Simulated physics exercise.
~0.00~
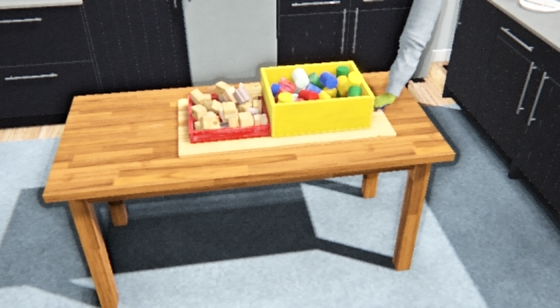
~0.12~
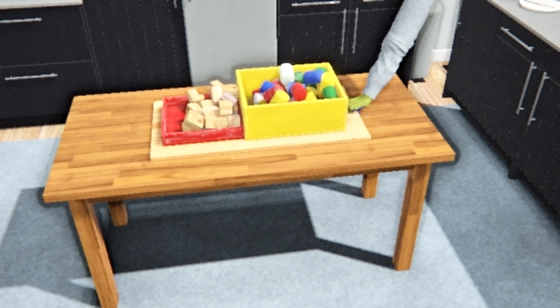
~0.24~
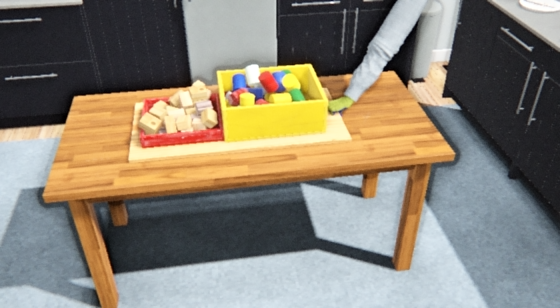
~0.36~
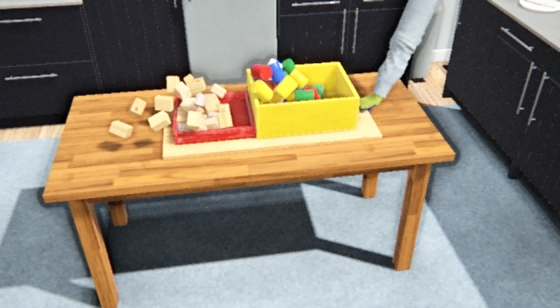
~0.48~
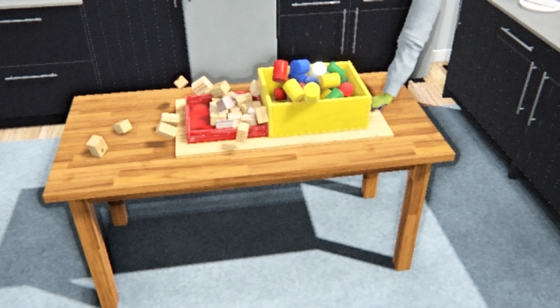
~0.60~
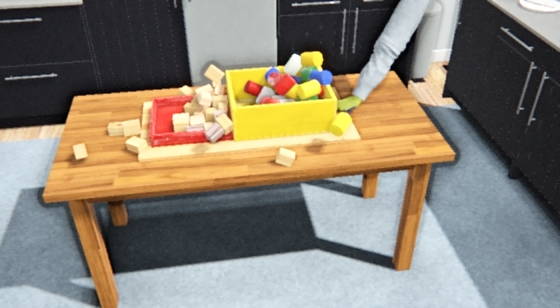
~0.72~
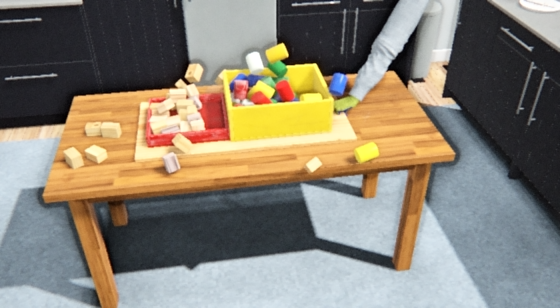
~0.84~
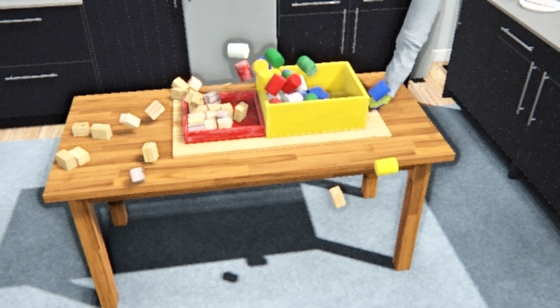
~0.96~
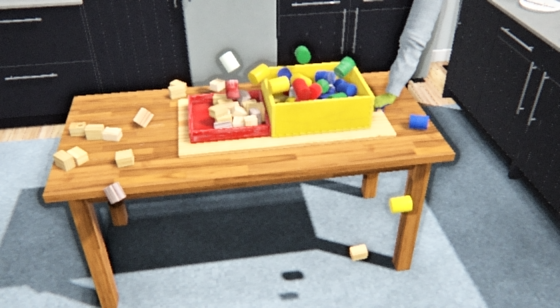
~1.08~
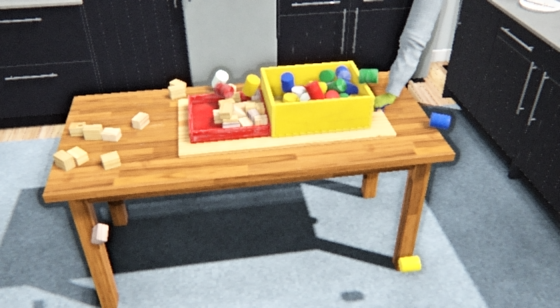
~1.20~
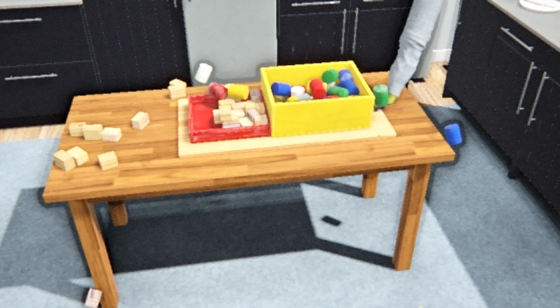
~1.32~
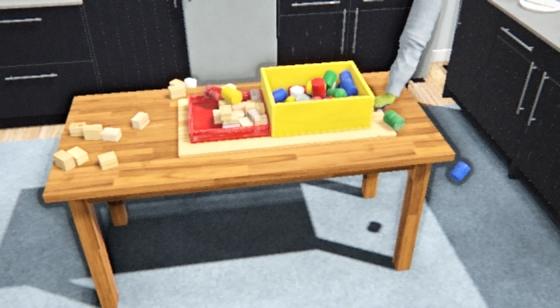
A grey-sleeved arm with a green-gloved hand reaches in at the right of a wooden table in a kitchen with dark cabinets, seen from above. On a pale board sit a red crate of wooden blocks and, to its right, a taller yellow crate of colourful jars. The hand slides the board left, then back right, and blocks spill onto the table's left side. A second swing left and right throws out more blocks and several jars, some dropping off the table. The board stops, with blocks scattered at left and both crates still partly filled.
